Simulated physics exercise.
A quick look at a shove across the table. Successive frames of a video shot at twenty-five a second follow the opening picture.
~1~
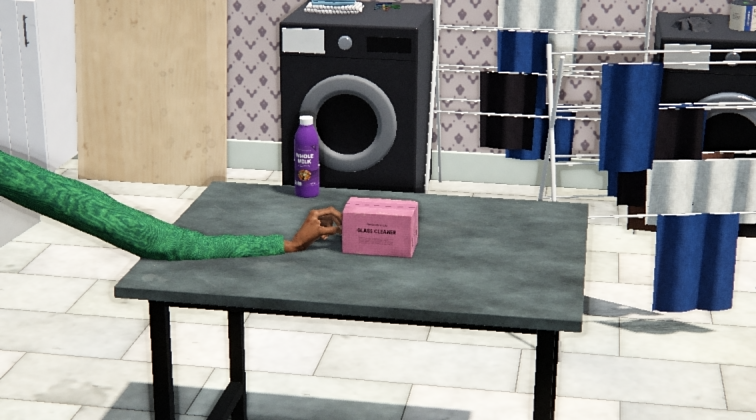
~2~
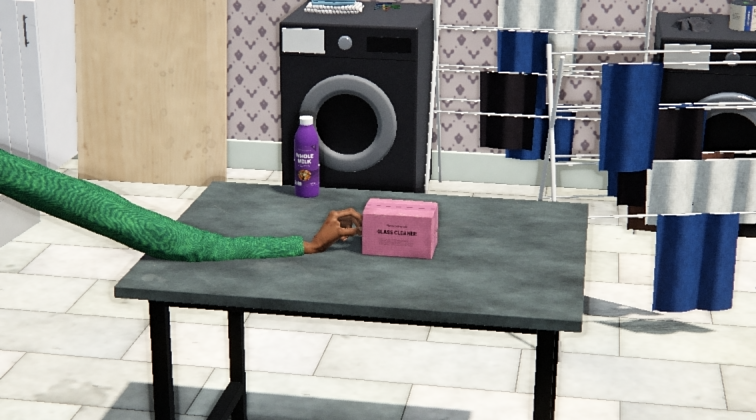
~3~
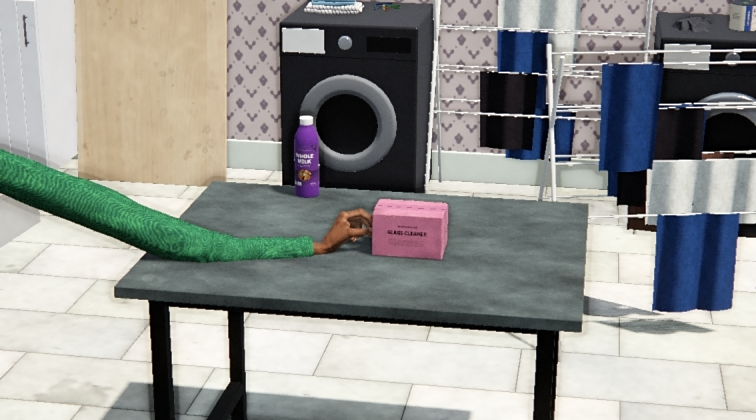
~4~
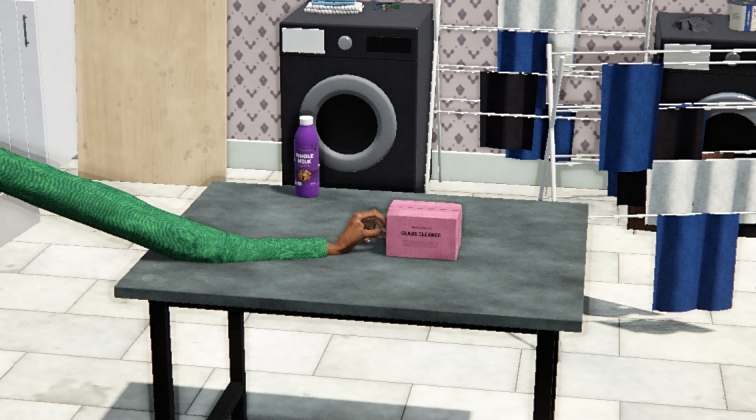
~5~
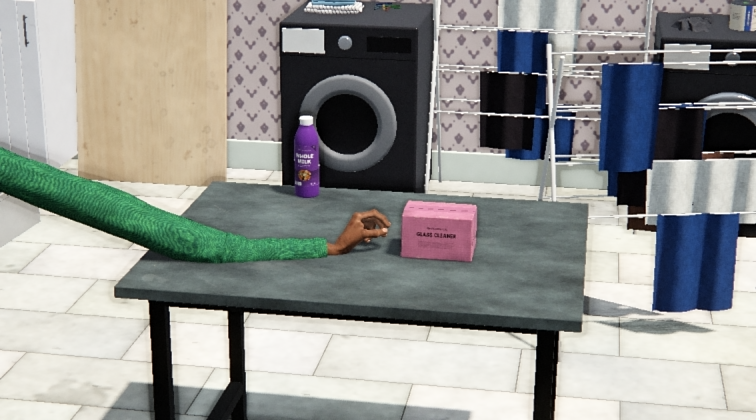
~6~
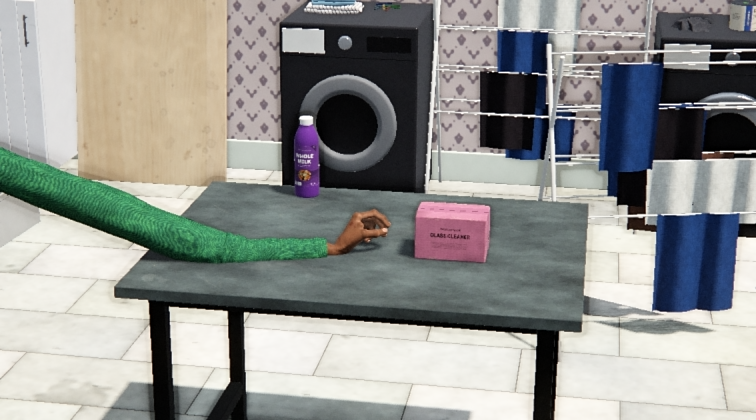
A laundry room with pale floor tiles and patterned wallpaper is seen from slightly above, across a dark grey table, in a fixed view. A pink box sits on the table near a purple bottle, with a black washing machine and a rack of blue and white laundry behind. A green-sleeved arm from the left pushes the box rightward, then the hand stays still while the box slides farther right, away from the fingers.
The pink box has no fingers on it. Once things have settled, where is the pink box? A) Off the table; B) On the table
B.
Then, 0.10 s on from there, pink box shifted about its own width near (479, 233).
Then, 0.20 s on from there, pink box shifted about its own width near (494, 234).
In the end, moved from the start, pink box. At the end, from the last picture's camera, pink box near (497, 235).
